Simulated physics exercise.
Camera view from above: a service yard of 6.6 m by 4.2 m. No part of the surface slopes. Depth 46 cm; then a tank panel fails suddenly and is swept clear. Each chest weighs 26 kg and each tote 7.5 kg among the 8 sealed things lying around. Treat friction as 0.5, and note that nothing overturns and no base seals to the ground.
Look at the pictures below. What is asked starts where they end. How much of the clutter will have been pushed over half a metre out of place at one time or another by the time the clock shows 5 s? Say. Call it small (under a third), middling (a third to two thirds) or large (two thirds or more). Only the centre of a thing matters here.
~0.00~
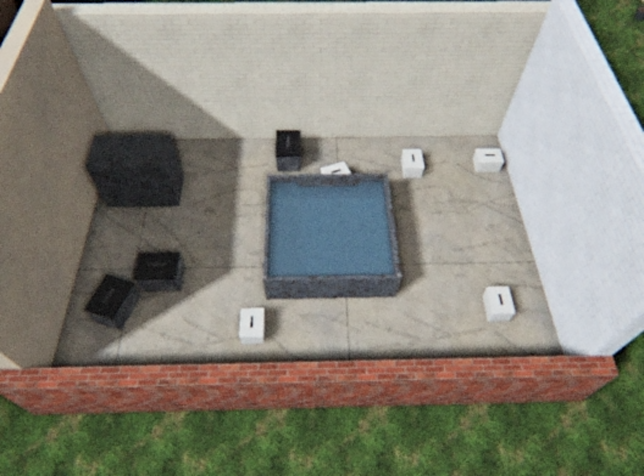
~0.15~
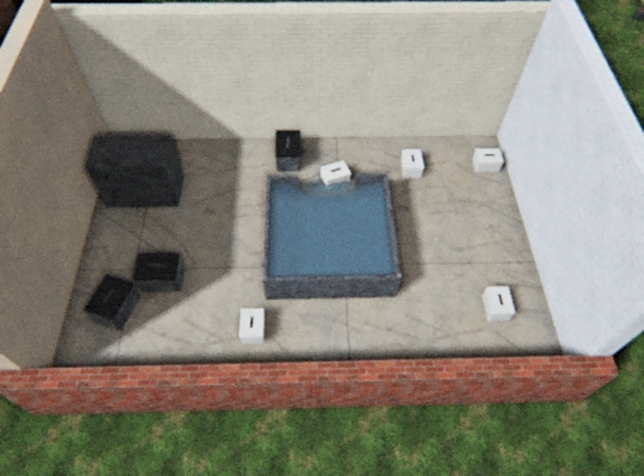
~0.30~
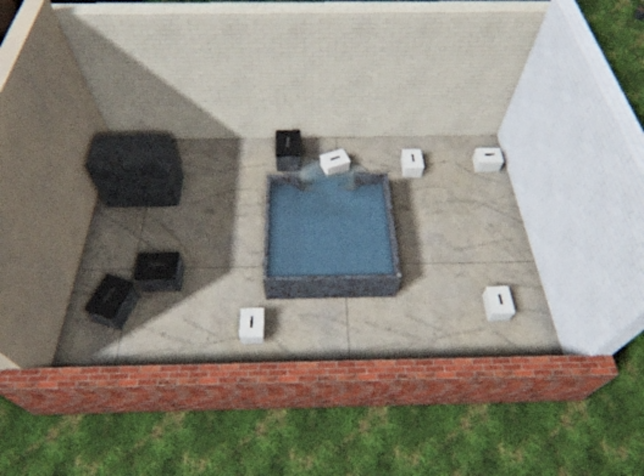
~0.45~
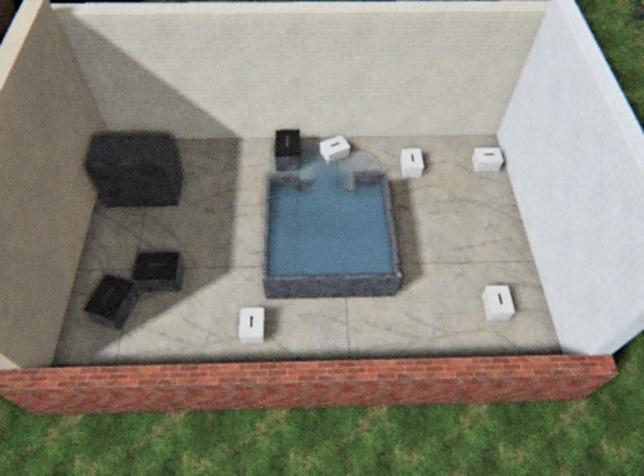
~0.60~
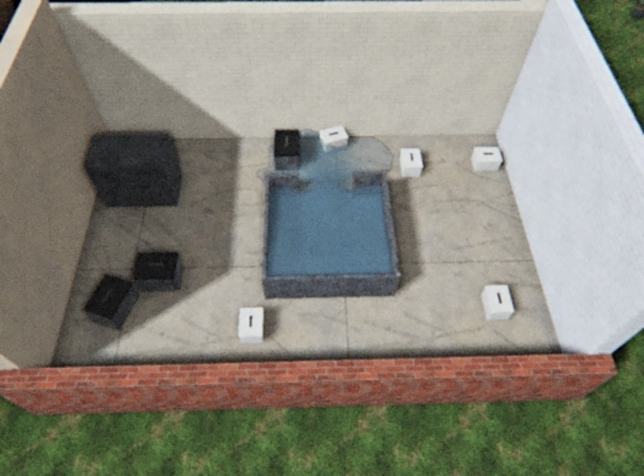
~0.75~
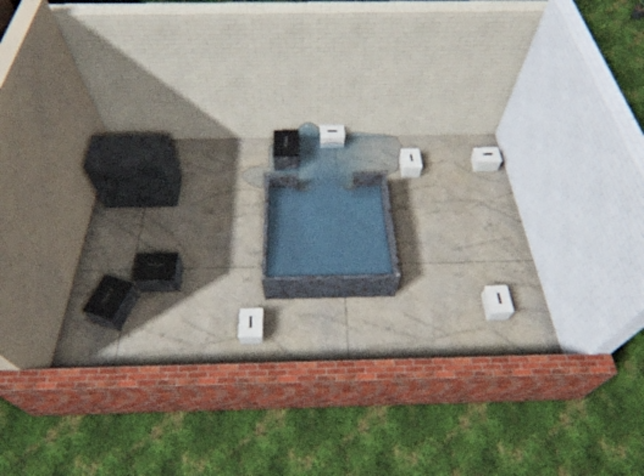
Middling, a third to two thirds.
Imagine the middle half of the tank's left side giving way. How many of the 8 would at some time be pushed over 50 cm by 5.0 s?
Then the count would be 2.
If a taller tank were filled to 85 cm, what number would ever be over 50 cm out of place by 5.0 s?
The count would be 5.
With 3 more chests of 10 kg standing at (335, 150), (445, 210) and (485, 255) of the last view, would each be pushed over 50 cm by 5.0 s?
Order as given: Goes farther, stays inside it, goes farther.
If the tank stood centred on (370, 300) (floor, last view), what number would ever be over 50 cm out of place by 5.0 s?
Result: 4.
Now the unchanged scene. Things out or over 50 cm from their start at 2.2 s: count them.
By that point, 2.
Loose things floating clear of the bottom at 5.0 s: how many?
I'd say 0 of them.
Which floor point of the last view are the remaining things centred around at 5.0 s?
(334, 271).
After 1.1 s 1 of 8 are over 50 cm from their spots; 1 afloat.
After 2.2 s 2 of 8 are over 50 cm from their spots; 1 afloat.
After 3.5 s 4 of 8 are over 50 cm from their spots; 1 afloat.
After 5.0 s 4 of 8 are over 50 cm from their spots, and 4 have been at some point; 0 afloat.
